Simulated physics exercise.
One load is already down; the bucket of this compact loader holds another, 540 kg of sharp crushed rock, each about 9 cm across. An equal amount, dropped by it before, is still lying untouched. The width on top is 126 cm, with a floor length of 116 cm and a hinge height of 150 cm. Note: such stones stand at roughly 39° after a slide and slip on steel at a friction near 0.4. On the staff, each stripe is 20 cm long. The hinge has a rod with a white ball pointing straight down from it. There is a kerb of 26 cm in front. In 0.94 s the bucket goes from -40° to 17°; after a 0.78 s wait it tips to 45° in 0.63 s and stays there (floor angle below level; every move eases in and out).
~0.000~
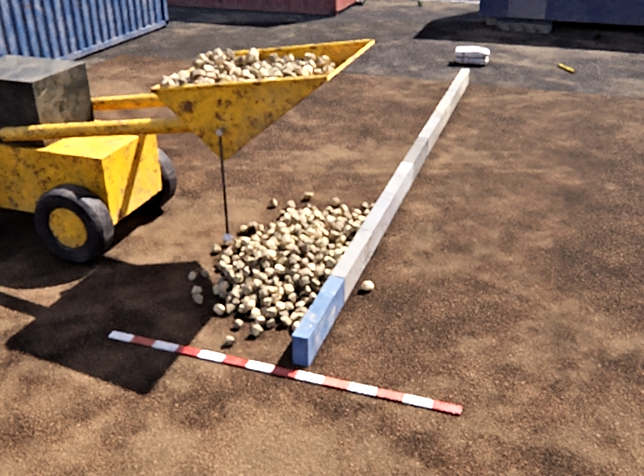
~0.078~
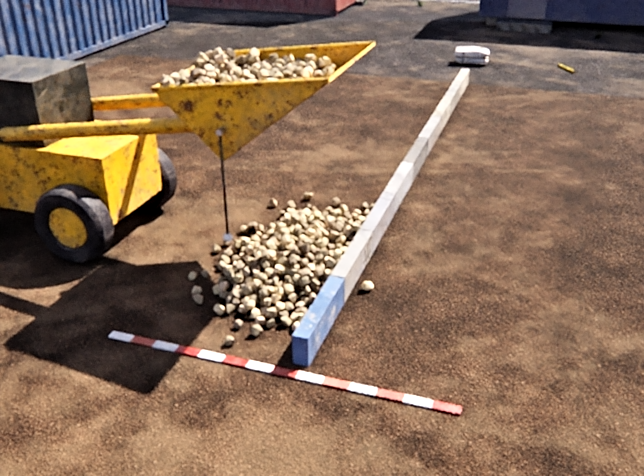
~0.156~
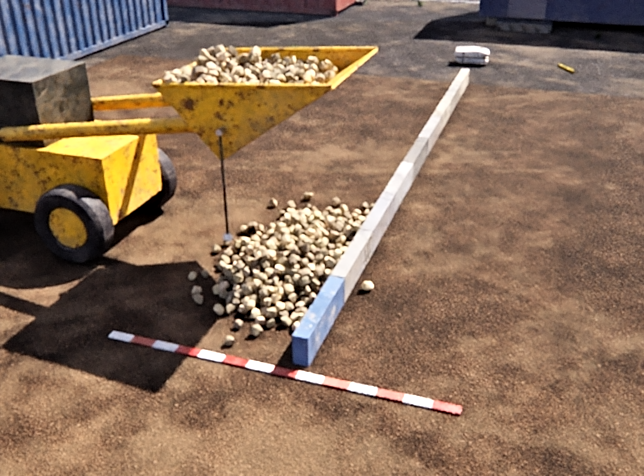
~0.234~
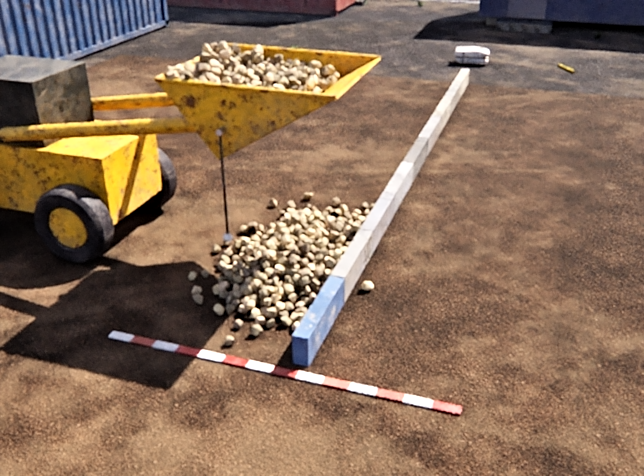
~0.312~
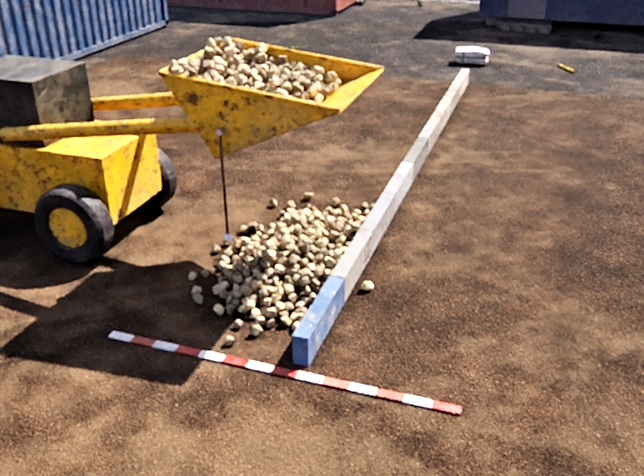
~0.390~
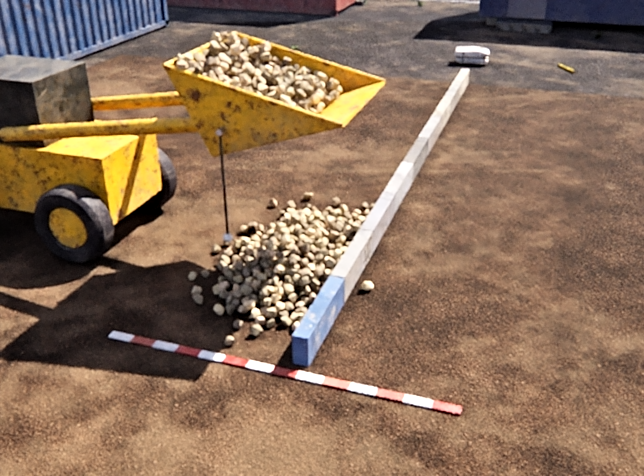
To begin with, a yellow loader holds a raised bucket of pale stones above a similar heap lying beside a long kerb, with almost no movement. The bucket then rotates gradually, its right-hand lip lowering and its rear edge rising, while the stones shift inside it and the heap below stays still.
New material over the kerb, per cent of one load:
62 per cent.
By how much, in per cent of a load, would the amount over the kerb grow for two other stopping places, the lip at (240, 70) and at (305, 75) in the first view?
The first would add some 0 per cent and the second some 35 per cent.
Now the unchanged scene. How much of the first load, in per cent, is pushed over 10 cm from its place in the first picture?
About 0 %.
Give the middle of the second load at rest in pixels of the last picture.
(374, 265).
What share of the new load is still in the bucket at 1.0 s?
I'd say about 100 per cent.
After 0.7 s the floor is at 8°; in per cent of one load, 100 in the bucket, 100 on this side of the kerb; the foremost stones are at (353, 251).
After 1.0 s the floor is at 17°; in per cent of one load, 100 in the bucket, 100 on this side of the kerb; the foremost stones are at (353, 251).
After 2.8 s the floor is at 45°; in per cent of one load, 6 in the bucket, 146 on this side of the kerb, 48 over the kerb; the foremost stones are at (494, 286).
After 5.6 s the floor is at 45°; in per cent of one load, 0 in the bucket, 138 on this side of the kerb, 62 over the kerb; the foremost stones are at (494, 293). Net gain over the kerb, 62.
